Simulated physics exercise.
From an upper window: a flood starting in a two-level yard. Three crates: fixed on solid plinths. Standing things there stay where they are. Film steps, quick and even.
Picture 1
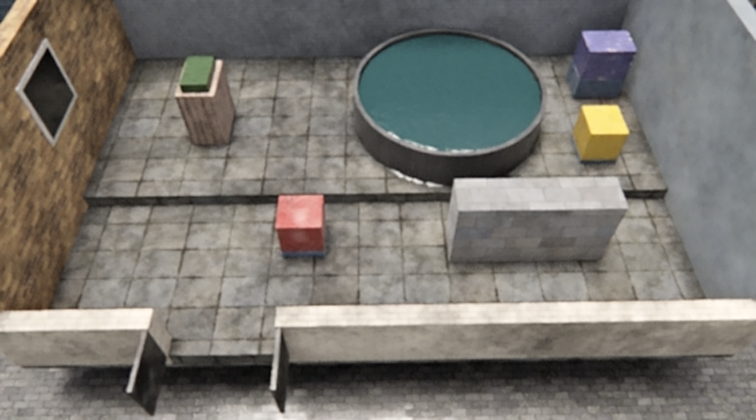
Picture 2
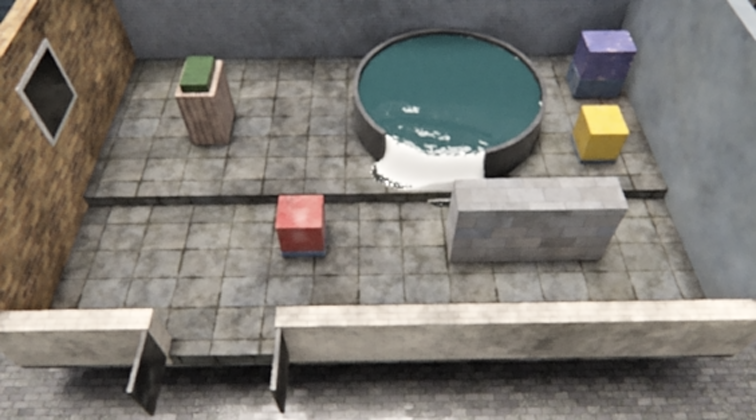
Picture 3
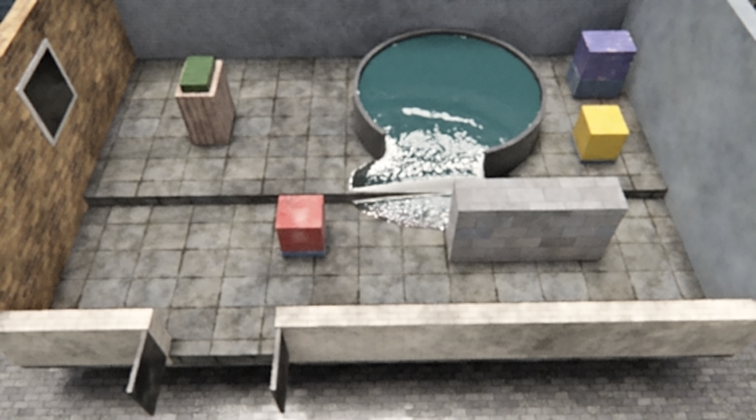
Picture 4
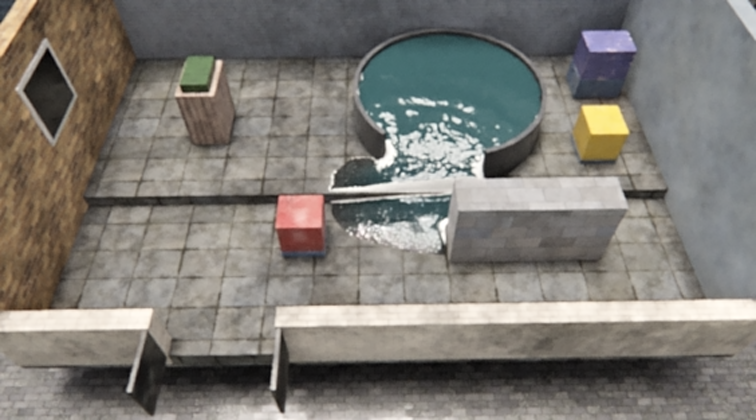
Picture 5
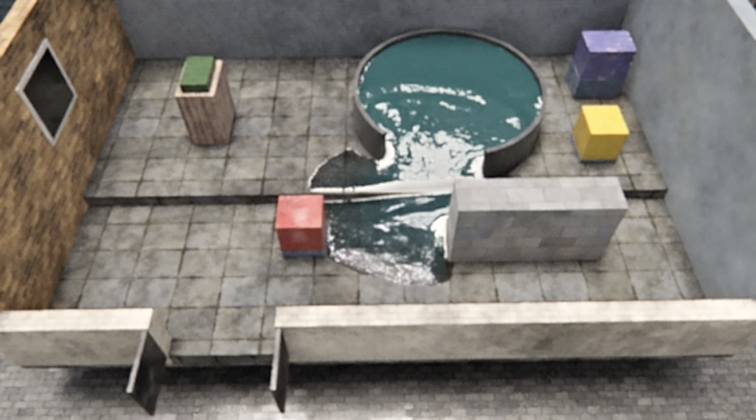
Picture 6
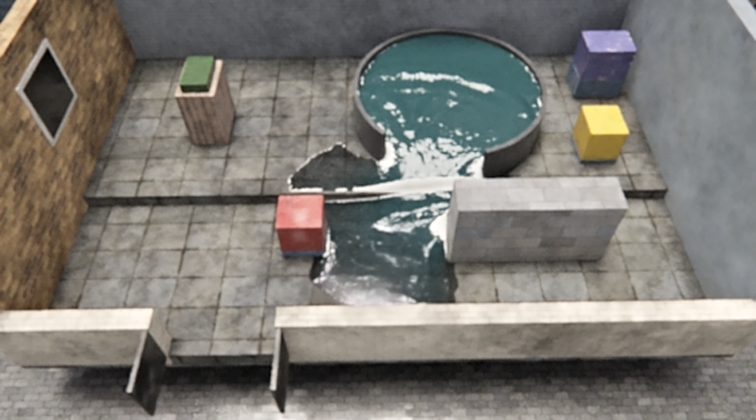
At the start, a round pool of still water sits on the upper level of a walled yard with crates. Water bursts through a gap in the pool's near side, spills over the step, and spreads between the red crate and the grey block, then runs on toward the low front wall.
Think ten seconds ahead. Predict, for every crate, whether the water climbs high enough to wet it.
Outcome: The yellow crate is out of reach of the water. The red crate is within reach of the water. The blue crate is out of reach of the water.
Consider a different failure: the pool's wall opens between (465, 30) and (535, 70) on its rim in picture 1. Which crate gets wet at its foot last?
The crate marked red, by my reading.
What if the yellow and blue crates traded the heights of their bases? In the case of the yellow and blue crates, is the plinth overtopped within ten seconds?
In that case the yellow crate is unaffected, and the blue crate is unaffected.
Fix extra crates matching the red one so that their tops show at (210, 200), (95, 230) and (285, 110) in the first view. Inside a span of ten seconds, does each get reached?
In turn: Takes water, is wetted, stays dry.
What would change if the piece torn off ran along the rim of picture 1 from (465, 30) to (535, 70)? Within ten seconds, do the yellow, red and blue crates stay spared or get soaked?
As I see it, yellow crate gets reached, red crate gets reached and blue crate gets reached.
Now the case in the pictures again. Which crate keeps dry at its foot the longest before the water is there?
Should be the one in blue.
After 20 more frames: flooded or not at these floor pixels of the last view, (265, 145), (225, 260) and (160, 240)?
In turn: Free of water, under water, under water.
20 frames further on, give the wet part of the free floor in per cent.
Close to 45 %.
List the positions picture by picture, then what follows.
In the first frame, still water in the round pool at (449, 89).
In the second frame, the front is at (376, 169), out from the gap at (430, 171).
In the third frame, the front is at (356, 184), out from the gap at (430, 174).
In the fourth frame, the front is at (335, 191), out from the gap at (430, 175).
In the fifth frame, water pours out at (430, 175) and has run to (330, 250).
In the sixth frame, water pours out at (430, 174) and has run to a hidden place.
A moment on, water covers 20 % of the floor; the yellow crate not reached, the red crate water round its plinth, the blue crate not reached.
Next, water covers 30 % of the floor; the yellow crate not reached, the red crate water round its plinth, the blue crate not reached.
Then, water covers 45 % of the floor; the yellow crate water round its plinth, the red crate water round its plinth, the blue crate not reached.
Later, water covers 50 % of the floor; the yellow crate water round its plinth, the red crate water round its plinth, the blue crate water round its plinth.
In the end, water covers 50 % of the floor; the yellow crate stayed above the water, the red crate was topped, the blue crate stayed above the water.
